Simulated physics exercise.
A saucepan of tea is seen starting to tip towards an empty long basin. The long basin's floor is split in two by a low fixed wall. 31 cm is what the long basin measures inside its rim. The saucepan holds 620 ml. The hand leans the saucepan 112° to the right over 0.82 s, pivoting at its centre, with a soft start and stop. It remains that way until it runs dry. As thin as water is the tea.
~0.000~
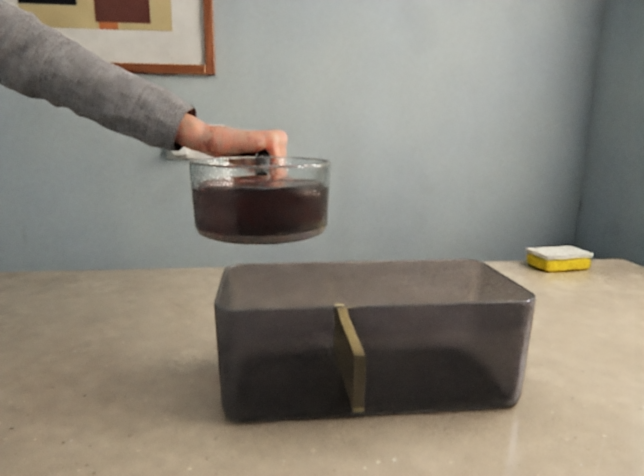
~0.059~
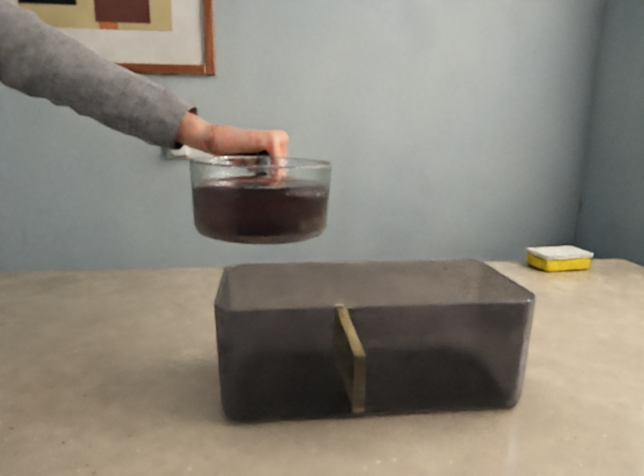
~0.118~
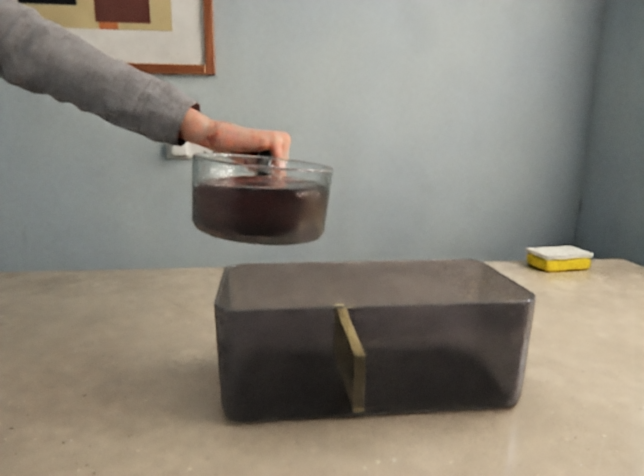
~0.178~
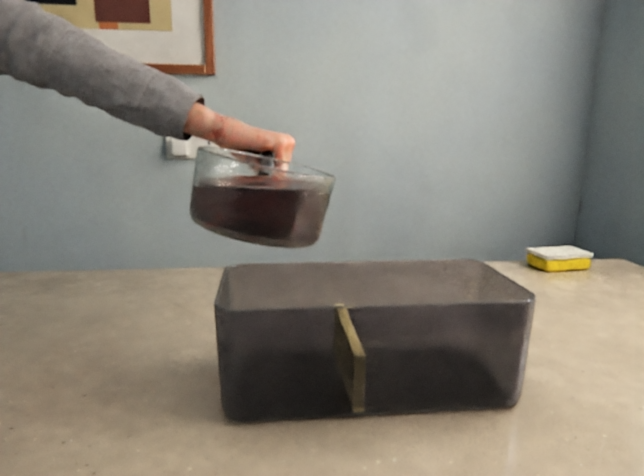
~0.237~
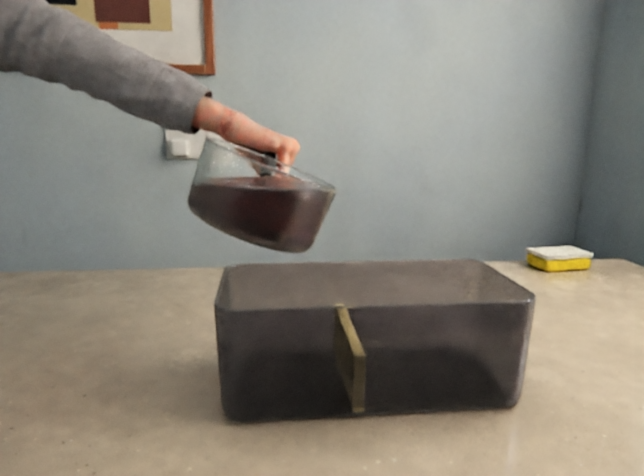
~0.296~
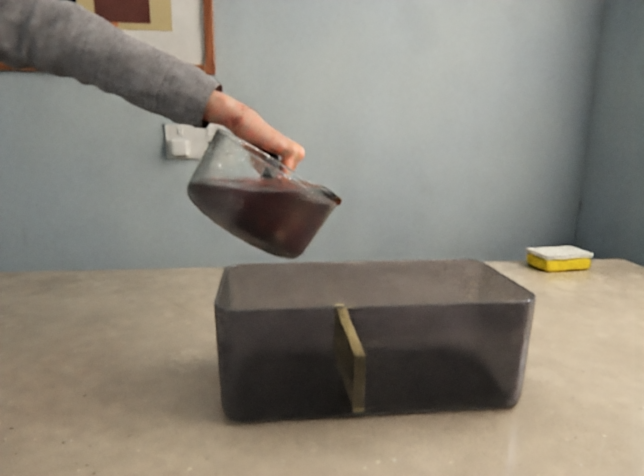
Glass saucepan of dark tea leaning steadily to the right in a hand above a long, clear basin with a low dividing wall.
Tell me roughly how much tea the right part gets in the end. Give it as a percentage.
It gets about 63 per cent.
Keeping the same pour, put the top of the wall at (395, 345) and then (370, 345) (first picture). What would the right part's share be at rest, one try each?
The first gives near 10 per cent and the second near 40 per cent.
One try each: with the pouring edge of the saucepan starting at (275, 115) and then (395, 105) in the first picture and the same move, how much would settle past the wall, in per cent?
Respectively 10 and 95 %.
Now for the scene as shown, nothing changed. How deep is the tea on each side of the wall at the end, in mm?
14 mm left, 16 mm right.
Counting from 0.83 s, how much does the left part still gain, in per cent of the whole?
Around 5 in a hundred.
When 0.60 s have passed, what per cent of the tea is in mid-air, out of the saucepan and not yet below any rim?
Close to 24 in a hundred.
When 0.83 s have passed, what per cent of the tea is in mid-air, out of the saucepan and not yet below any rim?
Roughly 2 %.
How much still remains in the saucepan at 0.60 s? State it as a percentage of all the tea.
26 %.
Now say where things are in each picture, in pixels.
It leans 0°; its right rim is at (329, 164); the tea meets the walls at (197, 183) and (325, 183); the long basin's rim runs from (221, 286) to (506, 279); the wall's top is at (348, 328), in the first frame.
It leans 1°; its right rim is at (329, 165); the tea meets the walls at (197, 182) and (326, 184), in the second frame.
It leans 6°; its right rim is at (331, 170); the tea meets the walls at (198, 182) and (327, 184), in the third frame.
It leans 13°; its right rim is at (333, 179); the tea meets the walls at (198, 181) and (328, 186), in the fourth frame.
It leans 22°; its right rim is at (335, 190); the tea meets the walls at (197, 182) and (332, 187), in the fifth frame.
It leans 32°; its right rim is at (334, 204); the tea meets the walls at (193, 181) and (333, 196); 2 per cent is over the edge, in the sixth frame.
Then, 0.60 s in, the tilt is 94° and 27 per cent is still to pour, 5 is left of the wall and 45 right of it.
Then, 0.83 s in, the tilt is 112° and 4 per cent is still to pour, 32 is left of the wall and 62 right of it.
Then, 1.06 s in, the tilt is 112° and 0 per cent is still to pour, 37 is left of the wall and 62 right of it.
Then, 1.32 s in, the tilt is 112° and 0 per cent is still to pour, 37 is left of the wall and 63 right of it.
Finally, 37 per cent lies left of the wall, 63 right of it and 1 outside.
